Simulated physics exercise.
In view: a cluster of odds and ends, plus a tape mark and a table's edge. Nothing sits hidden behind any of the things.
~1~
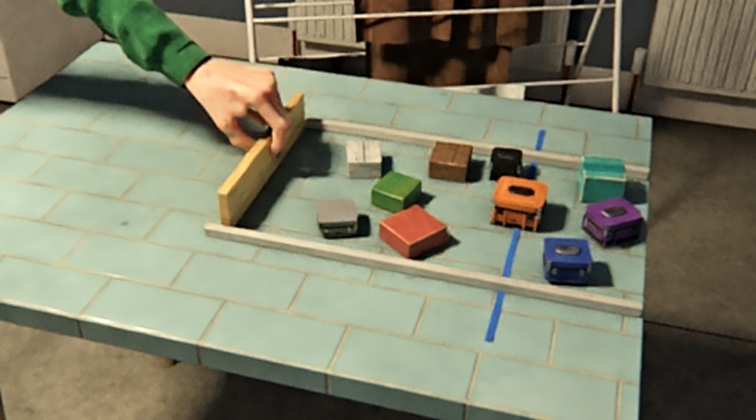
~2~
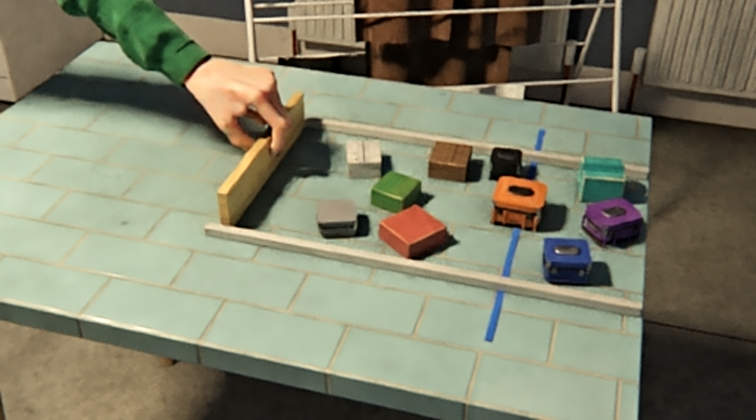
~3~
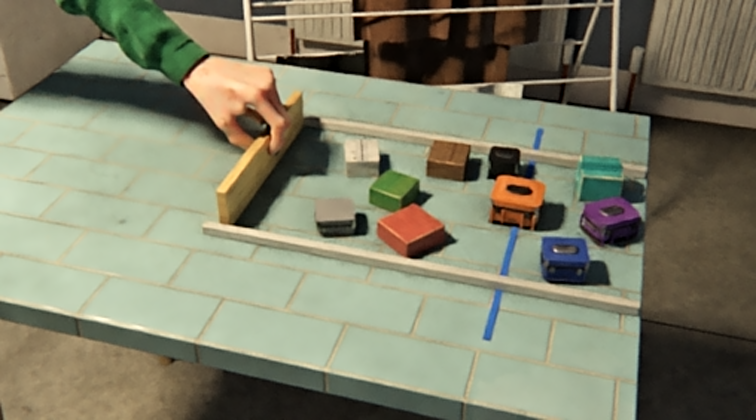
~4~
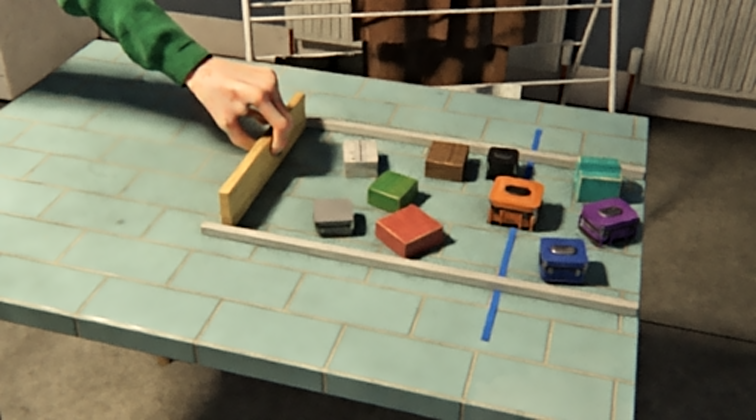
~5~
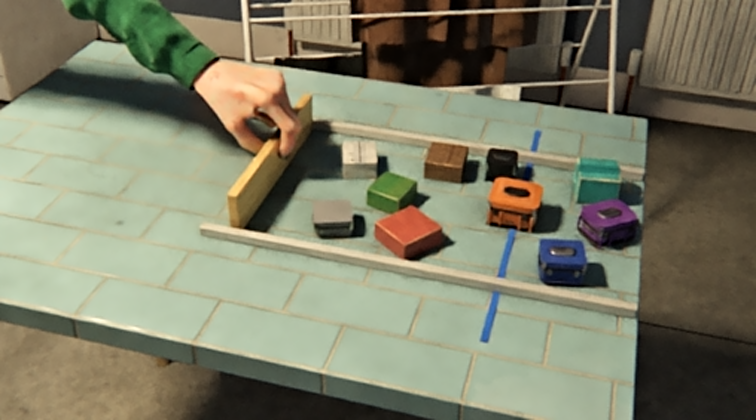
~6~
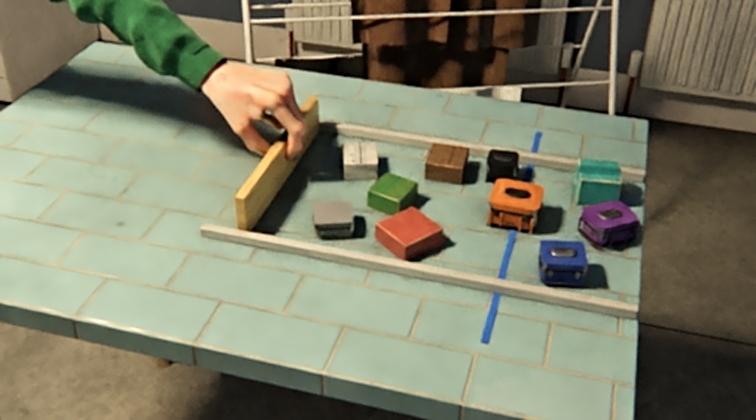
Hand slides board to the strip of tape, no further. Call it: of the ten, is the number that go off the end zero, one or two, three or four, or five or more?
Zero go off.
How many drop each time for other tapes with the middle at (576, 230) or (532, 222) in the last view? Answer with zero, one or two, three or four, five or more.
First three to four, second either one or two.
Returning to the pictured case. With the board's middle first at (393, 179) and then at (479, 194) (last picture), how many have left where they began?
The counts are 5 and 9.
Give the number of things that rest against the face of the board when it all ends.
3 end up touching it.
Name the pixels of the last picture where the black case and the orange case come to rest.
I'd put one close to (610, 179) and the other close to (581, 216).
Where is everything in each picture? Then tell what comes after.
Purple case (612, 222); turquoise box (602, 180); blue case (566, 262); board (266, 157); tape (520, 218), in the first picture.
Turquoise box (601, 180); board (266, 156), in the second picture.
Blue case (564, 260); green block (394, 191), in the third picture.
Purple case (608, 222); white box (360, 159), in the fourth picture.
Turquoise box (597, 181); brown block (446, 162), in the fifth picture.
Purple case (608, 225); turquoise box (598, 183); blue case (562, 264); board (282, 161); tape (516, 220), in the sixth picture.
Early on, none off yet; purple case at rest near (608, 225); turquoise box at rest near (598, 183); blue case at rest near (562, 264).
Finally, the number that fall off is zero.
